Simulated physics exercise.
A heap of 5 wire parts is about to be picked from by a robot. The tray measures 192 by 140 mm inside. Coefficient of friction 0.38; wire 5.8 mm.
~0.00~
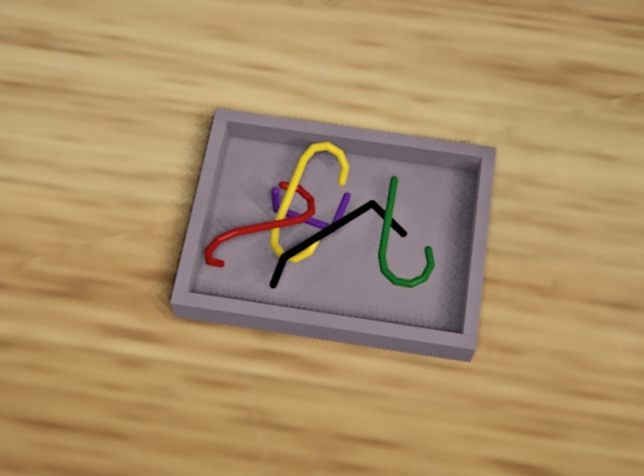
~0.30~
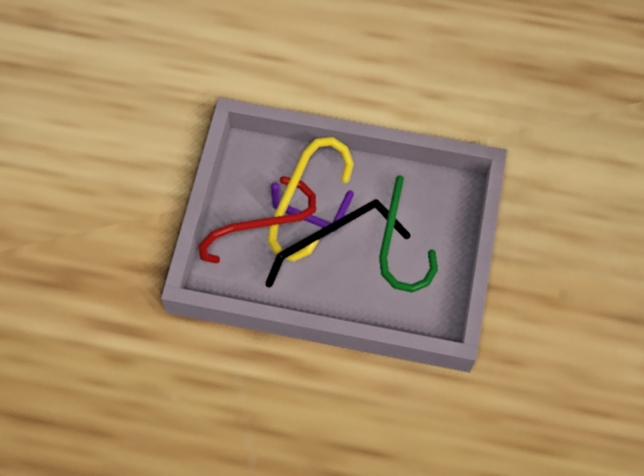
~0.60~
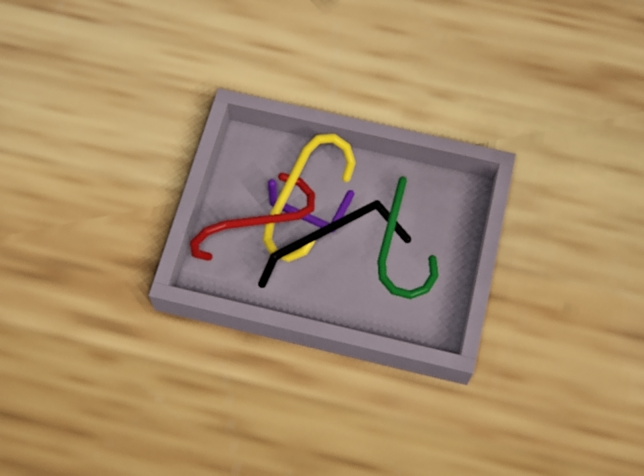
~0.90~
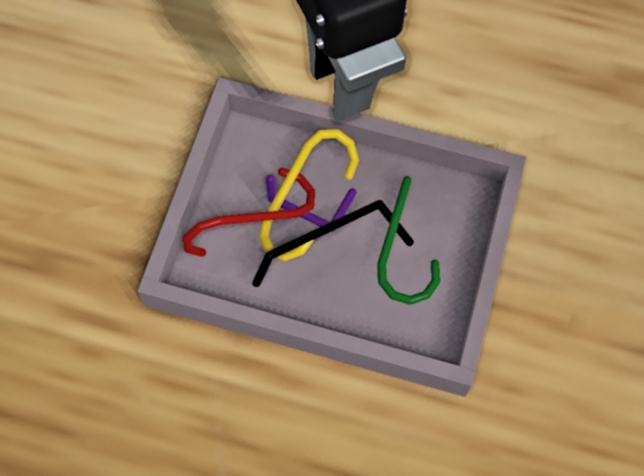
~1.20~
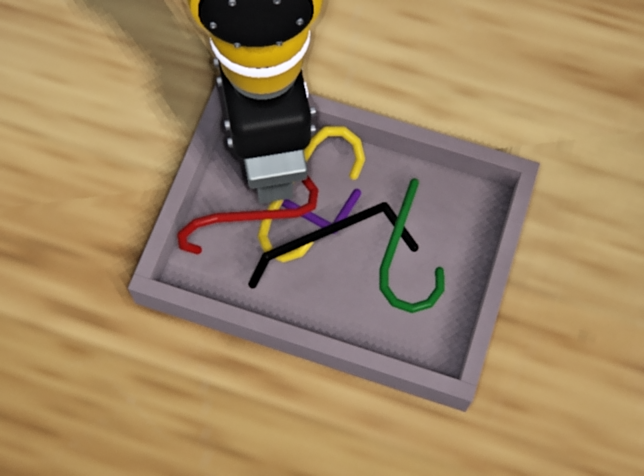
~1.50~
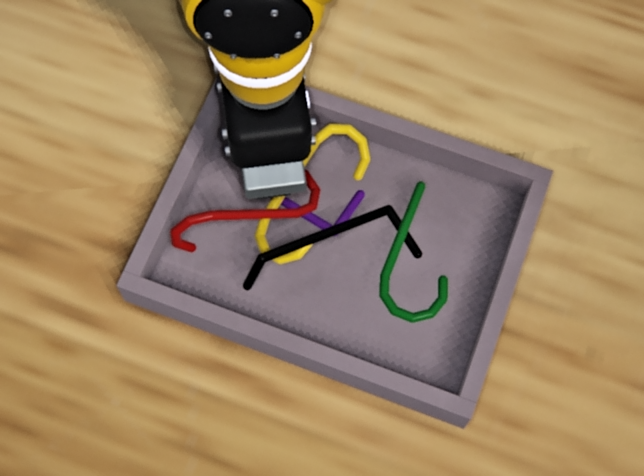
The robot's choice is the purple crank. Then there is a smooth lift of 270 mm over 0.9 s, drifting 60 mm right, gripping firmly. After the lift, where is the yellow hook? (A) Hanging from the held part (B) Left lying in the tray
A.
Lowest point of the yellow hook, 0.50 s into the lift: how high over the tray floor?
100 mm.
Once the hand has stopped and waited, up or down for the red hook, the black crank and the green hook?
As I see it, the red hook rides along, the black crank is left in place and the green hook is left in place.
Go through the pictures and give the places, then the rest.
Fingers out of view, 208 mm above the grip; yellow hook from (342, 182) to (317, 238), passing under red hook, under black crank; purple crank from (347, 196) to (275, 191), in the first picture.
Fingers out of view, 208 mm above the grip; black crank from (269, 284) to (407, 236), passing over yellow hook; green hook from (432, 254) to (400, 179), in the second picture.
Fingers out of view, 194 mm above the grip; purple crank from (350, 194) to (272, 183); yellow hook from (346, 178) to (313, 237), passing under red hook, under black crank, in the third picture.
Fingers (341, 80) 104 mm above the grip; red hook from (282, 172) to (202, 253), passing over yellow hook, in the fourth picture.
Fingers (271, 167) 13 mm above the grip, in the fifth picture.
Fingers (271, 175) closed on the purple crank; yellow hook from (358, 176) to (310, 240); purple crank from (360, 195) to (271, 174), in the sixth picture.
By 1.77 s, lowest point more than 20 mm over the tray floor, purple crank 58 mm, yellow hook 29 mm.
By 2.00 s, lowest point more than 20 mm over the tray floor, purple crank 159 mm, yellow hook 98 mm, red hook 80 mm.
By 2.40 s, lowest point more than 20 mm over the tray floor, purple crank 273 mm, red hook 192 mm, yellow hook 188 mm.
Finally, hanging purple crank 273 mm, red hook 191 mm, yellow hook 188 mm; the other 2 are down.
